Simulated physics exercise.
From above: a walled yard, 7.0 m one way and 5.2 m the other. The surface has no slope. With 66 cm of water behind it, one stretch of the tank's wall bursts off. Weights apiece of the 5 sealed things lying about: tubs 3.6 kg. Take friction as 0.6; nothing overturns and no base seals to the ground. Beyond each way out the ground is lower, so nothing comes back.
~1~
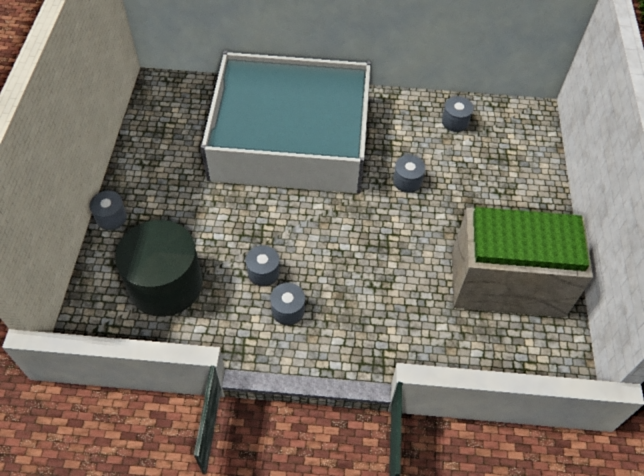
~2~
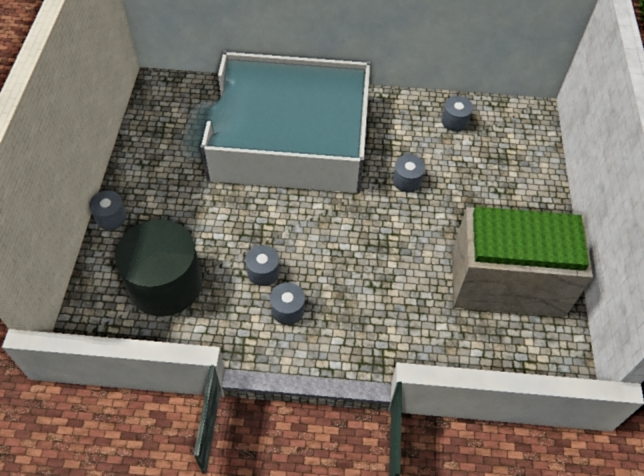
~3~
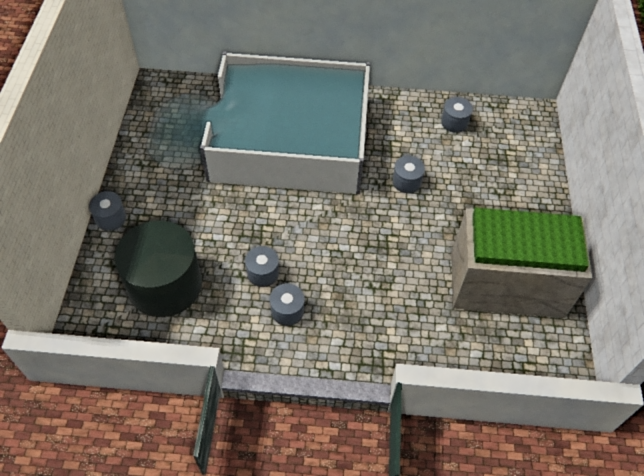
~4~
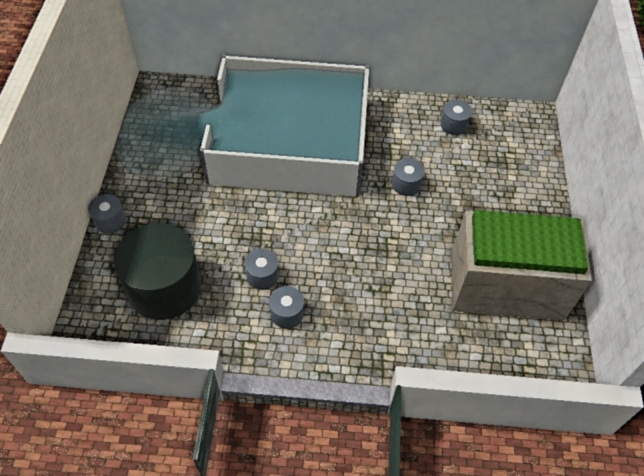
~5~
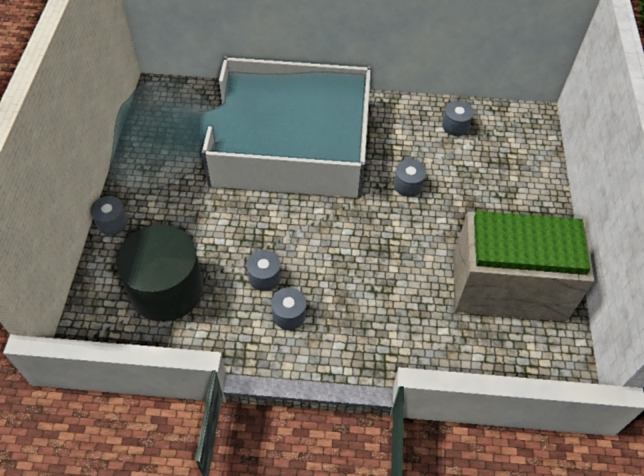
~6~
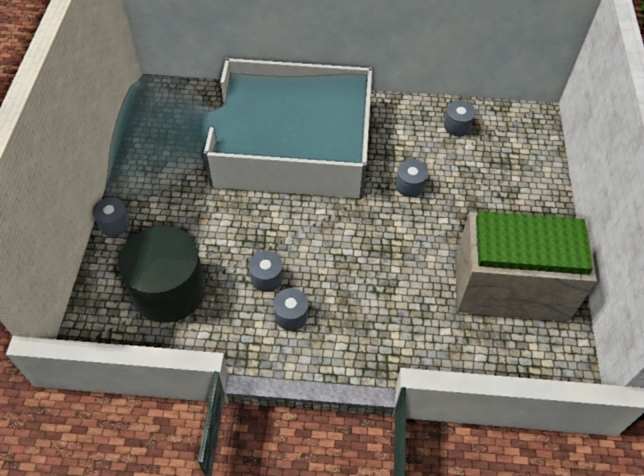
To begin with, a raised tank of water stands full in a walled cobbled yard, among small grey drums, a dark round tub and a grass-topped block. Then part of its left side opens, and water spreads leftward across the stones to the left wall, while the objects stay put.
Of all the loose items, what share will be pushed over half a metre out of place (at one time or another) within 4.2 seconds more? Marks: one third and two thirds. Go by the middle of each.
Share: Two thirds or more.
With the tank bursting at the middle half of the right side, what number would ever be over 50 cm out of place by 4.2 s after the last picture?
In that case 2 of them.
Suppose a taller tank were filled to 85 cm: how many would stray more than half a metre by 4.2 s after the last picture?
Then 4.
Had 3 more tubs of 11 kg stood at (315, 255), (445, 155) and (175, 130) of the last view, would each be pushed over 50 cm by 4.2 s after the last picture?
In turn: Under, less, past it.
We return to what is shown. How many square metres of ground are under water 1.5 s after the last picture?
Roughly 12.0 m2.
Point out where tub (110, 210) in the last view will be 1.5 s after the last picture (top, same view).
Near (95, 319).
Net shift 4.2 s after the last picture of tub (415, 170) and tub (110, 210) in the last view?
In that order: 0 cm, 400 cm.
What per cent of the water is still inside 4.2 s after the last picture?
About 100 per cent.
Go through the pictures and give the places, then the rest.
The first frame shows a tub at (288, 298), on the bottom; a tub at (106, 203), on the bottom; 4.2 m2 under water; 0 of 5 have shifted.
The second frame shows a tub at (287, 298) rests on the ground; a tub at (106, 203), on the bottom; water covers 4.8 m2; 0 of 5 have shifted.
The third frame shows a tub at (287, 299), on the bottom; a tub at (105, 204), on the bottom; water covers 5.5 m2; 0 of 5 have shifted.
The fourth frame shows a tub at (287, 301) rests on the ground; a tub at (105, 207), on the bottom; water covers 6.6 m2; 0 of 5 have shifted.
The fifth frame shows a tub at (289, 303), on the bottom; a tub at (107, 209), on the bottom; water covers 7.0 m2; 0 of 5 have shifted.
The sixth frame shows a tub at (291, 303) rests on the ground; a tub at (109, 210) rests on the ground; 7.2 m2 under water; 0 of 5 have shifted.
Then, 0.4 s after the last picture 0 of 5 are over 50 cm from their spots; 0 afloat.
Then, 1.5 s after the last picture 1 of 5 are over 50 cm from their spots; 1 afloat.
Then, 2.8 s after the last picture 1 of 5 are over 50 cm from their spots; 1 afloat.
Then, 4.2 s after the last picture 4 of 5 are over 50 cm from their spots, and 4 have been at some point; 3 afloat.
